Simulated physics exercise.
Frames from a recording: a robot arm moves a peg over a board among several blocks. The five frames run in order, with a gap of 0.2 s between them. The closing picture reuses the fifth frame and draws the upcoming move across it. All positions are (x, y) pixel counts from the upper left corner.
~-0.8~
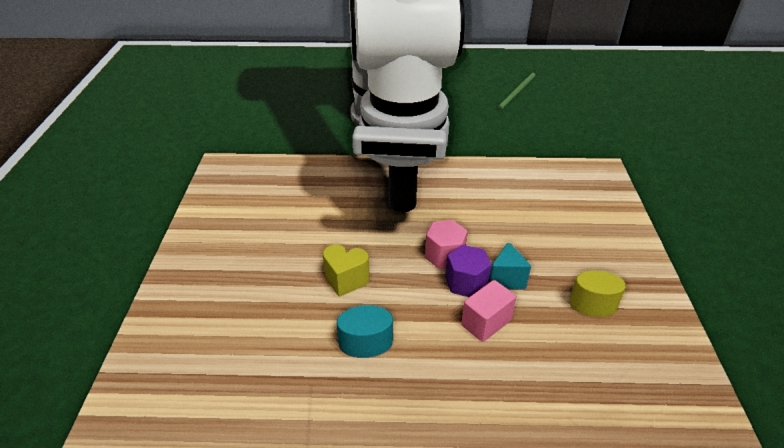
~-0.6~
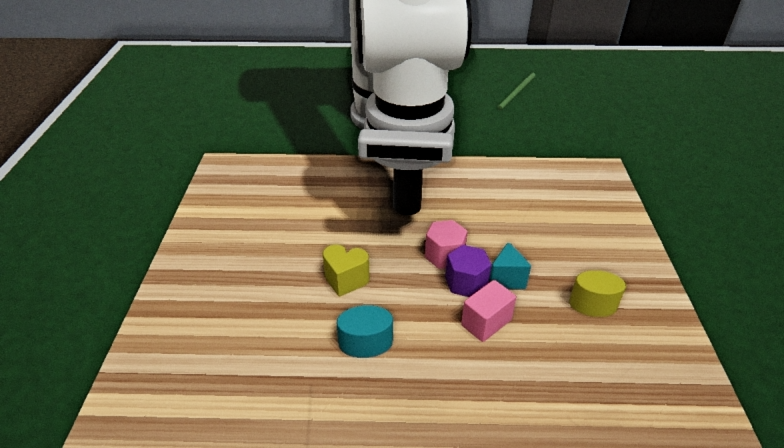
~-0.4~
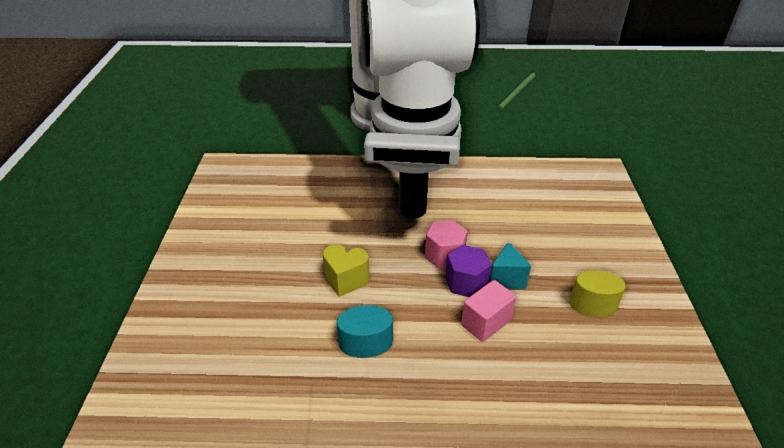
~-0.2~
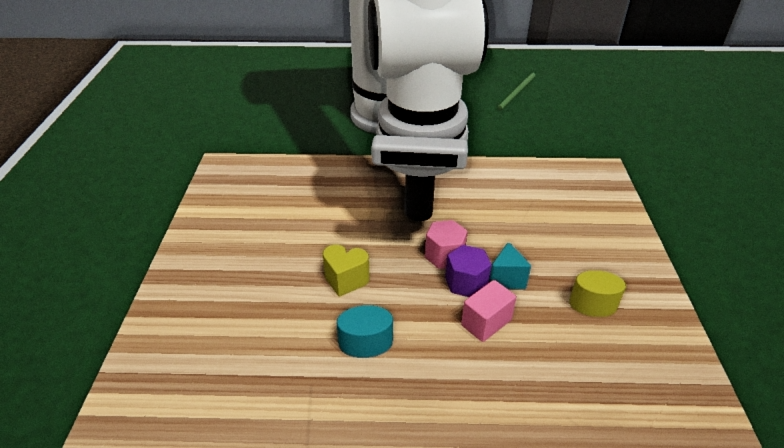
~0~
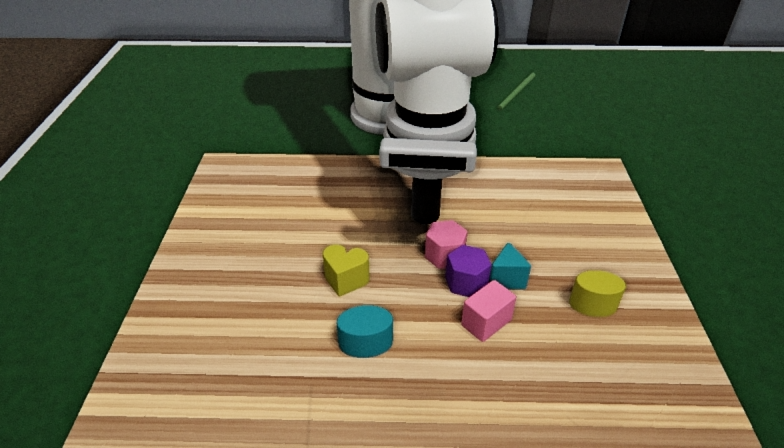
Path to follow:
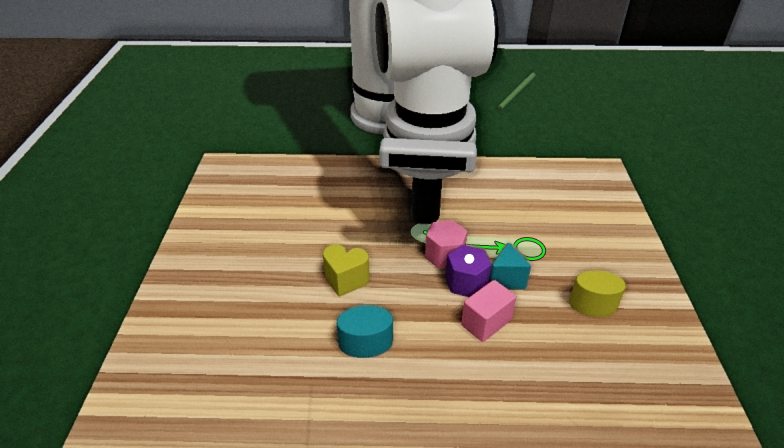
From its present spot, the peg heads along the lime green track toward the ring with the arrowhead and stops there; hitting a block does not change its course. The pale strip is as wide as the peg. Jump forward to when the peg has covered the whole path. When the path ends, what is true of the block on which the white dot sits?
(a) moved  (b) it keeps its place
It's a.
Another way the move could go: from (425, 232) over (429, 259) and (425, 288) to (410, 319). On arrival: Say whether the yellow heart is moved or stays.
If the peg follows that path, the yellow heart stays in its place.
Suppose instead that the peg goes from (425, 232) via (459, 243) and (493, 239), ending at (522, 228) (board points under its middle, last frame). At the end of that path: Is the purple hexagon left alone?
It seems not.
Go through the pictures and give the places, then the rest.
In the first picture, peg tip at (403, 204); block tops, pink hexagon at (447, 232); purple hexagon at (469, 259); pink oblong at (491, 298); turquoise three-sided block at (511, 257).
In the second picture, peg at (407, 207); blocks unchanged.
In the third picture, peg at (413, 210); blocks unchanged.
In the fourth picture, peg at (419, 213); blocks unchanged.
In the fifth picture, peg at (426, 216); pink hexagon at (447, 232); purple hexagon at (469, 259); pink oblong at (491, 298); turquoise three-sided block at (511, 257).
Path on the board, from (425, 232) via (457, 244) and (493, 247), ending at (529, 249); the dot is on the purple hexagon.
What follows on the original path. One third of the way, peg at (458, 228); pink hexagon at (473, 243); purple hexagon at (482, 271), turned 35° clockwise; pink oblong at (492, 303); turquoise three-sided block at (515, 259), turned 30° anticlockwise.
Two thirds of the way, peg at (496, 231); pink hexagon at (483, 247), turned 15° clockwise; purple hexagon at (485, 275), turned 45° clockwise; pink oblong at (494, 306), turned 20° clockwise; turquoise three-sided block at (519, 261), turned 25° anticlockwise.
At the end, peg at (533, 232); pink hexagon at (483, 247), turned 15° clockwise; purple hexagon at (485, 275), turned 45° clockwise; pink oblong at (494, 306), turned 20° clockwise; turquoise three-sided block at (519, 261), turned 25° anticlockwise.
